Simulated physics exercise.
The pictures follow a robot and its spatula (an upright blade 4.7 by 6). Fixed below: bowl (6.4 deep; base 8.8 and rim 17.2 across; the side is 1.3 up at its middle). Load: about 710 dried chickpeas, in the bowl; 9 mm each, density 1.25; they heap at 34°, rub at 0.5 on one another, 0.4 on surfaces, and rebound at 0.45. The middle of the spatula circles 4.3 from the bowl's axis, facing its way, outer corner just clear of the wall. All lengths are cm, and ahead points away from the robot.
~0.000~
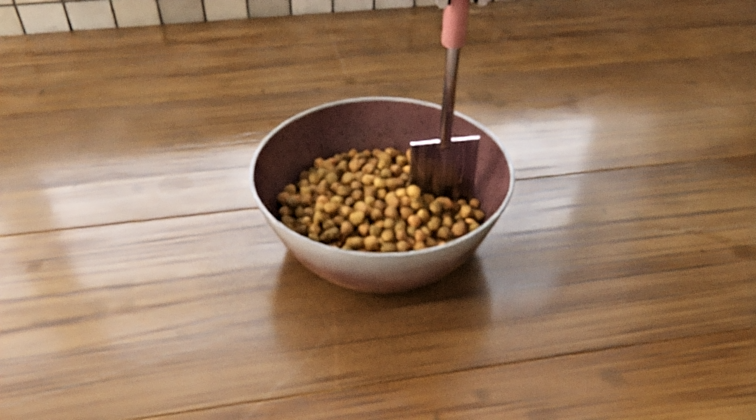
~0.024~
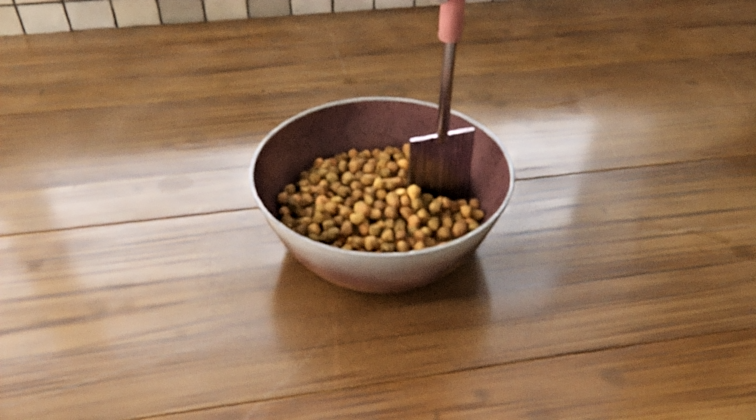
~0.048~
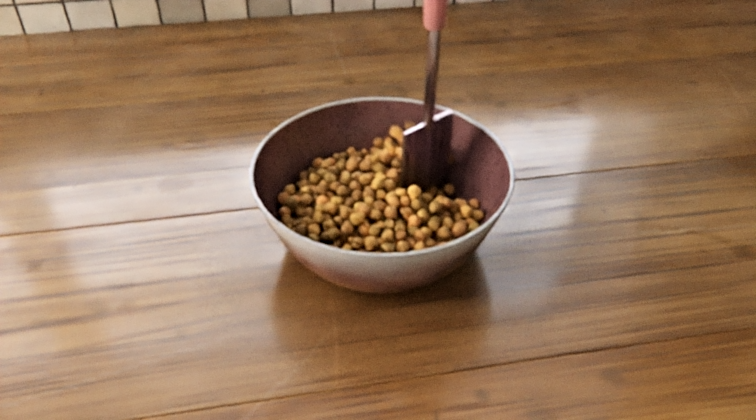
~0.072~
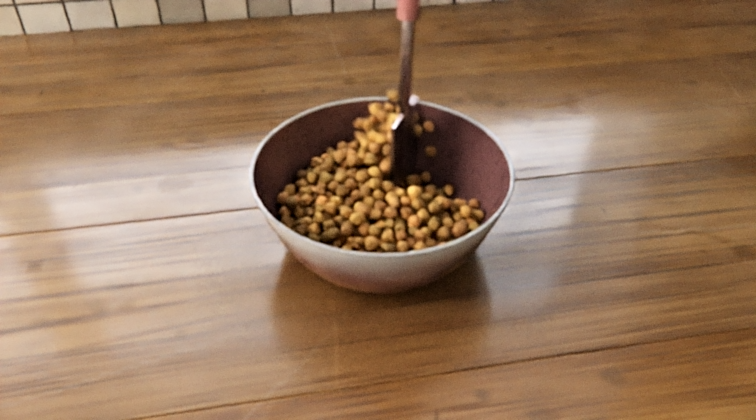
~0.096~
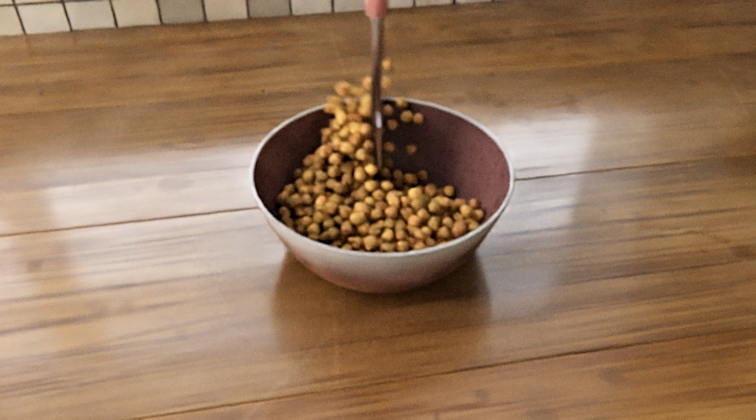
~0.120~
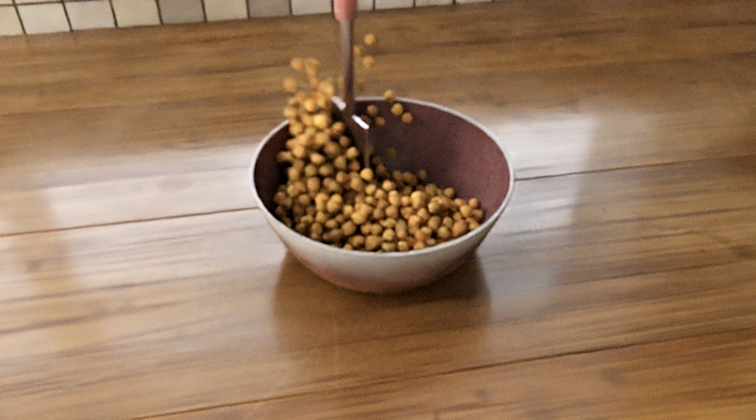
Spatula with a pink handle sweeping leftward through a bowl of chickpeas on a wooden surface, piling them up and flinging some upward.
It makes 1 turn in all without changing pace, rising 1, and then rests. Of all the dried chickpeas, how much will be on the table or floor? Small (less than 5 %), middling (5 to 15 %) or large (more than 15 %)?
Share on the table or floor: Large (more than 15 %).
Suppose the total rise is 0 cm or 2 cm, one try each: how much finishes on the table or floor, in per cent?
Some 35 and 25 per cent.
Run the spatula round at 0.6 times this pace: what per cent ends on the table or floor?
About 15 per cent.
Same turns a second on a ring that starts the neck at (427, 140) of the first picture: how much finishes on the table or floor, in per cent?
Some 25 per cent.
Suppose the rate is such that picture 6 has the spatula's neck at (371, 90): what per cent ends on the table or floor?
About 25 per cent.
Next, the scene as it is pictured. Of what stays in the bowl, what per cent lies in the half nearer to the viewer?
Some 45 per cent.
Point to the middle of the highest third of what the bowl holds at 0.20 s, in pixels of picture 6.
Near (335, 221).
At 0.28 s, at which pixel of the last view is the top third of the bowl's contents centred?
Around (447, 218).
After 0.20 s, 202° round, highest piece 12 above the table; 642 in the bowl, 70 in flight or on the tool.
After 0.28 s, 292° round, highest piece 12 above the table; 568 in the bowl, 23 on the table or floor, 121 in flight or on the tool.
After 0.52 s, 0° round, highest piece 6 above the table; 488 in the bowl, 222 on the table or floor, 2 in flight or on the tool.
After 1.22 s, 0° round, highest piece 5 above the table; 488 in the bowl, 224 on the table or floor.
In the end, 488 in the bowl, 224 on the table or floor. That is 31 % on the table or floor.
